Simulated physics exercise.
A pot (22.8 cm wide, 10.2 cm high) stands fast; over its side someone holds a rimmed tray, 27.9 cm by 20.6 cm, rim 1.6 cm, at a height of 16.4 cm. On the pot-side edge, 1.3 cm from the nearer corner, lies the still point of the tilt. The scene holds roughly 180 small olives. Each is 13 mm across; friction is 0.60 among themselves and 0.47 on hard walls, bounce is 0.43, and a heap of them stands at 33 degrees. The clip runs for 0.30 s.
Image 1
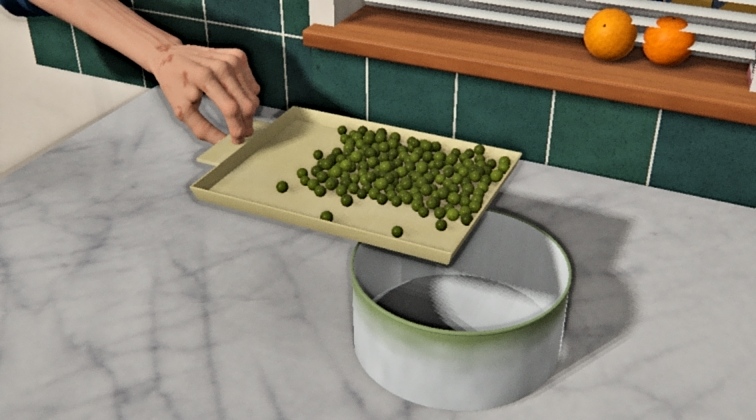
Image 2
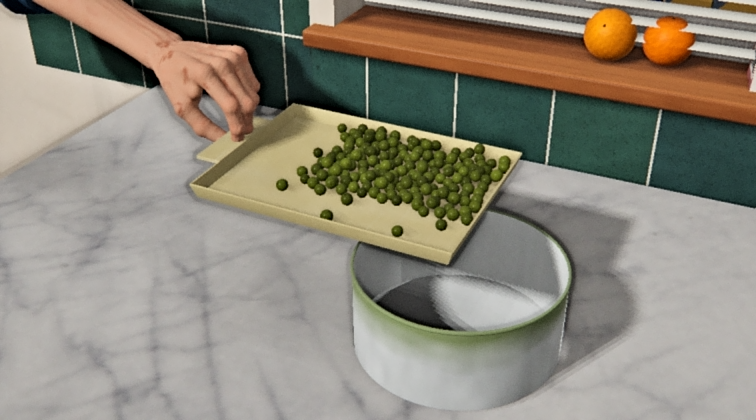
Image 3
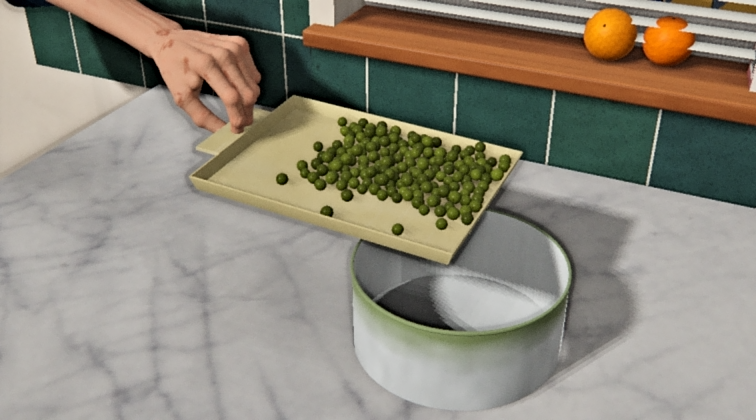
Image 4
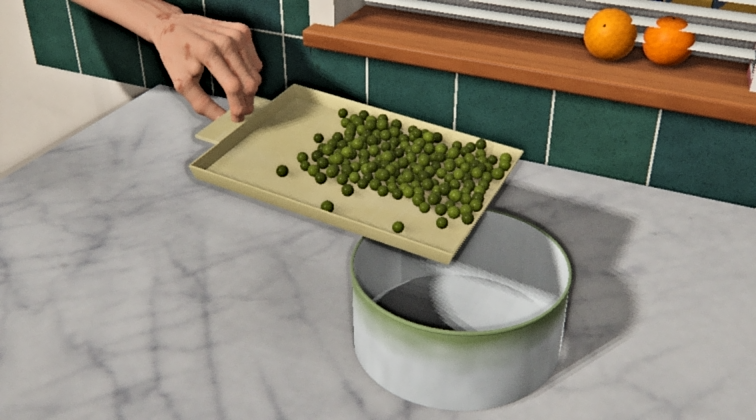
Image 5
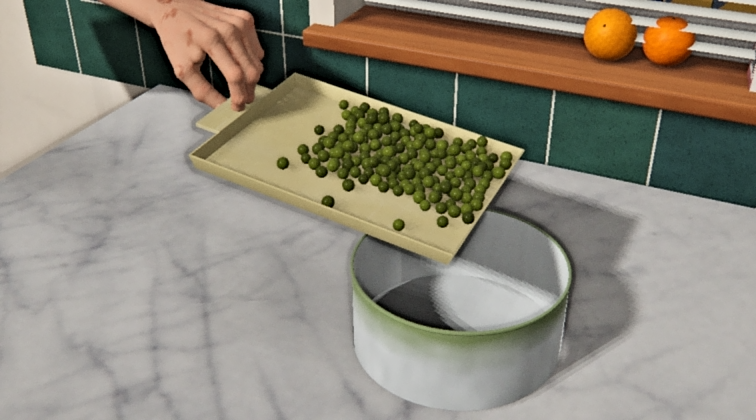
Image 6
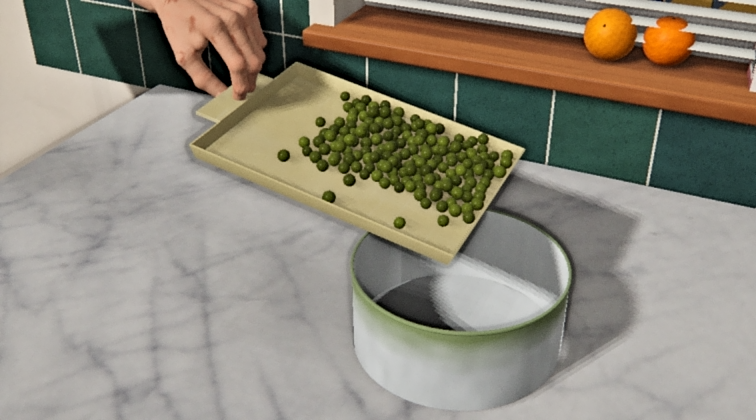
On a grey-veined white marble counter before dark green tiles, the view looks down from a fixed, raised angle. A hand at the upper left grips a pale yellow rimmed tray of small green olives, its right end over a white pot with a green rim, while two oranges sit on a wooden sill. The hand slowly raises the tray's handle end, tilting it slightly toward the pot, and the olives stay heaped on it.
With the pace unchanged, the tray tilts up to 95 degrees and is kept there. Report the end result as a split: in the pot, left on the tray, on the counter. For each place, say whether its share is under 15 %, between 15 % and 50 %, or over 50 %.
Outcome: Pot: More than the rest combined, left on the tray: A meager amount, counter: A reasonable amount.
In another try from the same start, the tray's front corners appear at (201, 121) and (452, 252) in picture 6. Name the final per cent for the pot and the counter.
Pot 75; counter 25.
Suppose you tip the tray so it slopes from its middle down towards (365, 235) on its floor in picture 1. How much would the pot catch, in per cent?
About 5 per cent.
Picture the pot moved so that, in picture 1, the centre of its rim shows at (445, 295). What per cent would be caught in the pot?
About 70 per cent.
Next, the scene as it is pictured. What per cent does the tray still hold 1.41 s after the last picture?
Some 90 per cent of the load.
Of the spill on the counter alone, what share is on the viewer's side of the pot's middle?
About 50 per cent.
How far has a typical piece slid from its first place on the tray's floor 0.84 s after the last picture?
By then it sits near 3 cm from where it began.
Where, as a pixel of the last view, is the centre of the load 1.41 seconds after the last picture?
Estimated load position: Around (492, 157).
Then, 0.84 s after the last picture, tilt 50 degrees; the tray holds 95 %, the pot 0 %.
Then, 1.41 s after the last picture, tilt 76 degrees; the tray holds 90 %, the pot 10 %.
Then, 2.03 s after the last picture, tilt 95 degrees; the tray holds 0 %, the pot 70 %.
In the end, pot 70 %, tray 0 %, counter 30 %.
